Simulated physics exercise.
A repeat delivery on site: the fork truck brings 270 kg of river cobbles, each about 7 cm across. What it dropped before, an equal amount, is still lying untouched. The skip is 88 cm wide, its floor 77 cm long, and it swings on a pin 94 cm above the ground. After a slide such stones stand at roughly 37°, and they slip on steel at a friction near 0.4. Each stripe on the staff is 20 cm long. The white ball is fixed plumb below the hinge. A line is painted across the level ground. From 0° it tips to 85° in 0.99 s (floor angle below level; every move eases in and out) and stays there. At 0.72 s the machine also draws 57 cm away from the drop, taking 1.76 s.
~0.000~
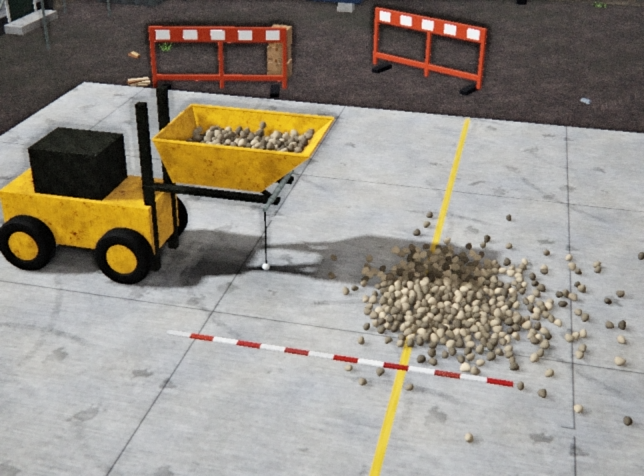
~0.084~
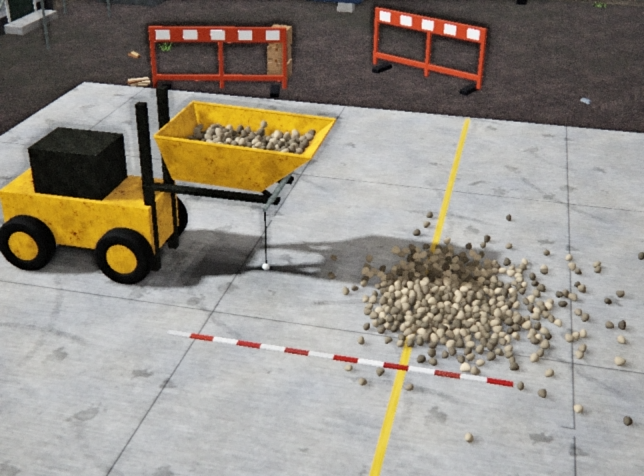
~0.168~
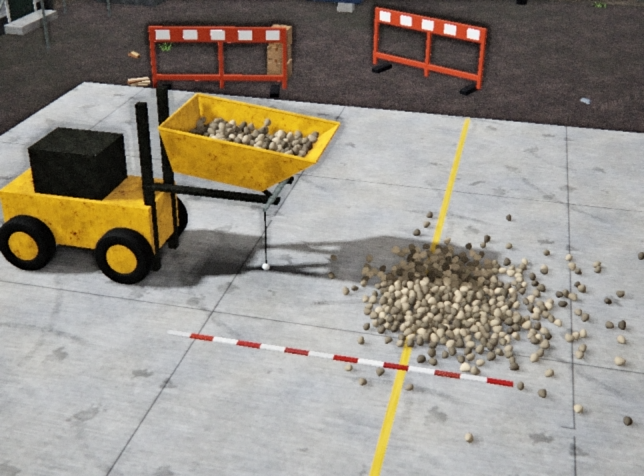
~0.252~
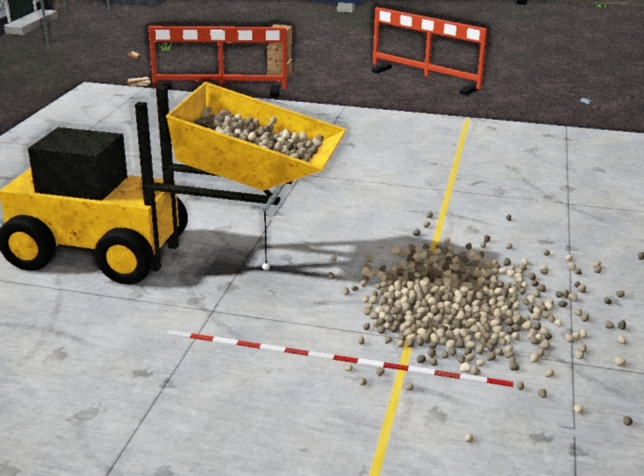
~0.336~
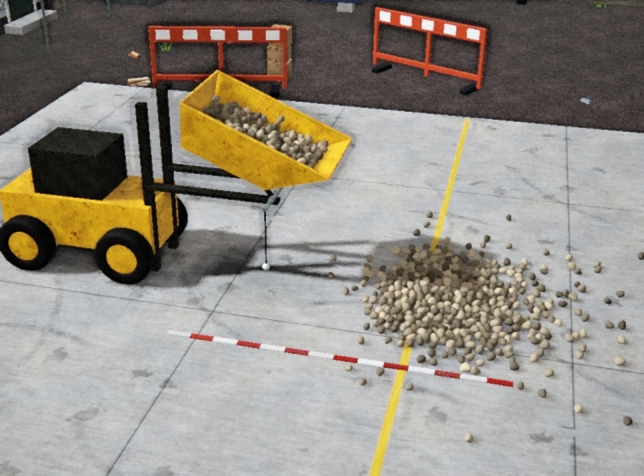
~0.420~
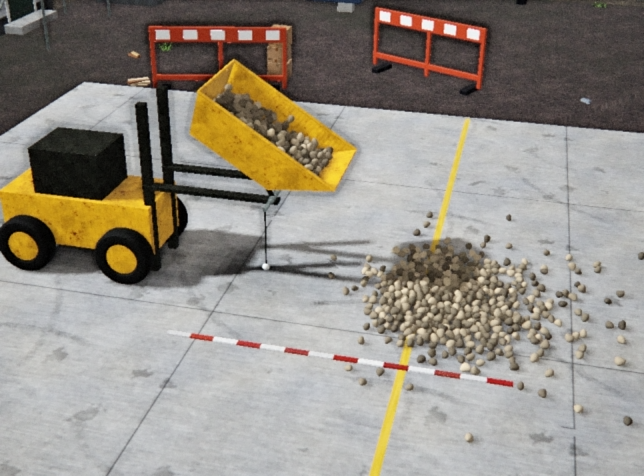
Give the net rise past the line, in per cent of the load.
Some 22 per cent is added.
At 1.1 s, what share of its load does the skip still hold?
It holds some 40 per cent.
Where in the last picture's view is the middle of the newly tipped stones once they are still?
Their middle is at about (384, 285).
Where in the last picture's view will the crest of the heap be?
Around (408, 275).
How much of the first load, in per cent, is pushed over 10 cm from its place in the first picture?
About 10 per cent.
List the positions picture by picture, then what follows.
In the first picture, the skip is at 0°, its lip at (310, 156); the top of the load is at (295, 137). The earlier load is highest near (427, 289), 15 cm above ground level, 27 % short of the line, 72 % past the line.
In the second picture, lip at (311, 158), floor tilted 2°, highest stones at (276, 137); the stones move at 0.3 m/s on average.
In the third picture, lip at (316, 162), floor tilted 7°, highest stones at (228, 126); the stones move at 0.6 m/s on average.
In the fourth picture, lip at (322, 169), floor tilted 14°, highest stones at (217, 118); the stones move at 0.8 m/s on average.
In the fifth picture, the skip is at 23°, its lip at (329, 179); the top of the load is at (220, 107); the stones move at 1.0 m/s on average.
In the sixth picture, lip at (334, 191), floor tilted 33°, highest stones at (226, 98); the stones move at 1.1 m/s on average.
After 0.7 s the floor is at 71°; in per cent of one load, 100 in the skip, 27 short of the line, 72 past the line; the foremost stones are past the picture's edge.
After 1.1 s the floor is at 85°; in per cent of one load, 40 in the skip, 88 short of the line, 72 past the line; the foremost stones are past the picture's edge.
After 2.9 s the floor is at 85°; in per cent of one load, 0 in the skip, 106 short of the line, 94 past the line; the foremost stones are past the picture's edge.
After 5.2 s the floor is at 85°; in per cent of one load, 0 in the skip, 106 short of the line, 94 past the line; the foremost stones are past the picture's edge. Net gain past the line, 22.
